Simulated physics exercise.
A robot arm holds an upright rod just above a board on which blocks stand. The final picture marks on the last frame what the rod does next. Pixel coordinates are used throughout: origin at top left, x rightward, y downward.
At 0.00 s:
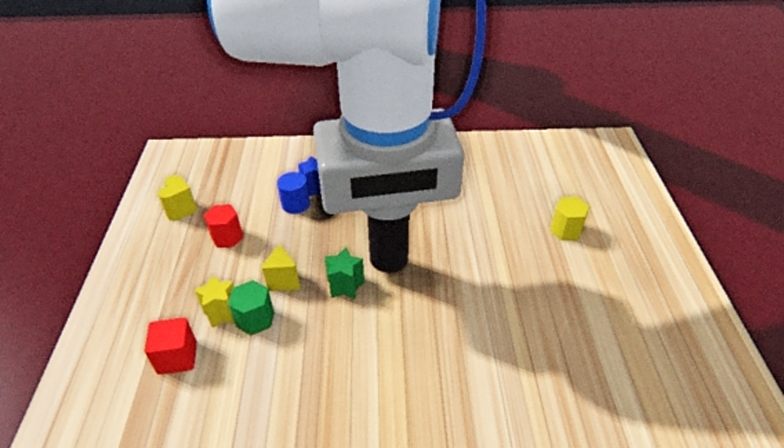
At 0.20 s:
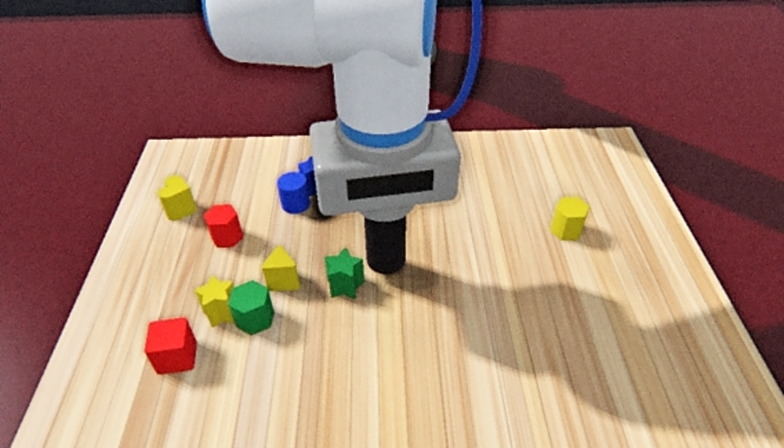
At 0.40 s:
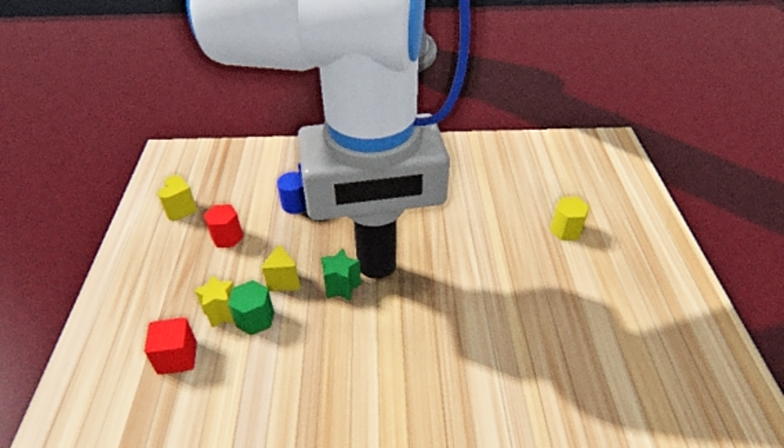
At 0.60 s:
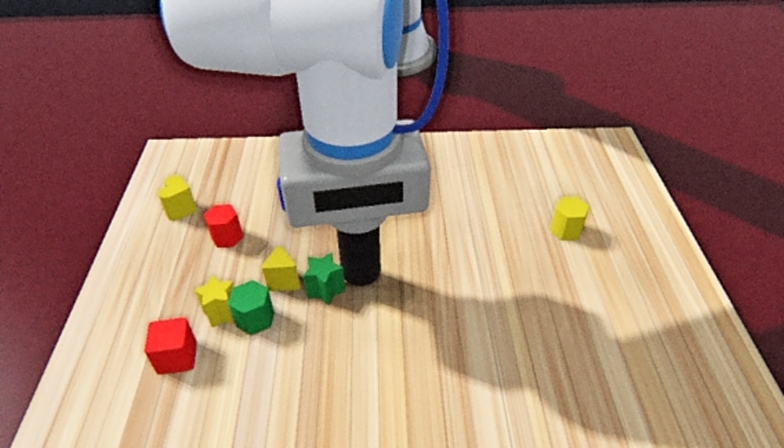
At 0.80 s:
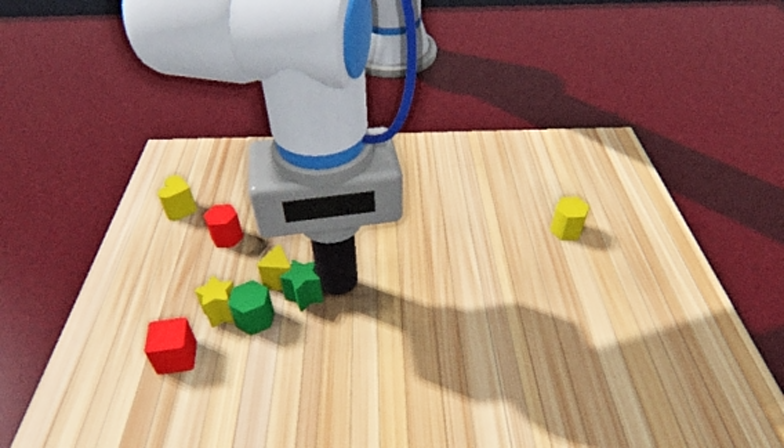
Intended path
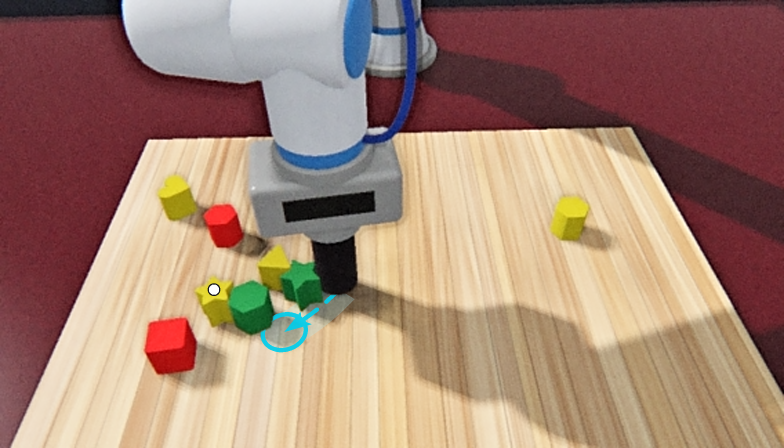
The footage shows a robot arm lowering a dark rod among colored blocks on a wooden board, then moving left and pushing the green star-shaped block leftward, up against the yellow three-sided block, which shifts slightly.
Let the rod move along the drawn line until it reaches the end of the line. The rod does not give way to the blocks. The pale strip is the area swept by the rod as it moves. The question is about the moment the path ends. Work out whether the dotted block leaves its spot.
When the path is over, the dotted block has left its spot.
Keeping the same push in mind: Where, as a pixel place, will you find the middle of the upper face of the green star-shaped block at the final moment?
The centre of its top face lies at (246, 298).
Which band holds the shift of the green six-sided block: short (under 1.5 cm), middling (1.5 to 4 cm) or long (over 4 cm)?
I'd go with 1.5 to 4 cm for this block.
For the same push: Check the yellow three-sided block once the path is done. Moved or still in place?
It is shoved along.
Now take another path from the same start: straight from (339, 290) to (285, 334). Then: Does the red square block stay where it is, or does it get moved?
Not moved.
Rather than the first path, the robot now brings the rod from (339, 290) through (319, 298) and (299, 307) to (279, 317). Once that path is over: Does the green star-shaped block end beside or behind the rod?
My answer is no.
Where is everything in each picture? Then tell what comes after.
Rod's lower end at (389, 259); yellow star-shaped block at (214, 290); green six-sided block at (248, 296); yellow three-sided block at (279, 259); green star-shaped block at (343, 262), in the first picture.
Rod at (386, 260); blocks still, in the second picture.
Rod at (377, 264); green star-shaped block at (339, 263), in the third picture.
Rod at (361, 271); green star-shaped block at (322, 266), in the fourth picture.
Rod at (338, 280); yellow star-shaped block at (214, 290); green six-sided block at (248, 296); yellow three-sided block at (275, 258); green star-shaped block at (301, 272), in the fifth picture.
Drawn move, from (339, 290) through (314, 312) to (284, 332); the dot is on the yellow star-shaped block.
The first path, step by step. Halfway along, rod at (313, 302); green six-sided block at (243, 298); yellow three-sided block at (267, 260), turned 45° clockwise; green star-shaped block at (275, 284), turned 25° clockwise.
At the end, rod at (282, 322); yellow star-shaped block at (193, 288), turned 45° clockwise; green six-sided block at (211, 307); yellow three-sided block at (265, 261), turned 60° clockwise; green star-shaped block at (246, 298), turned 35° clockwise.
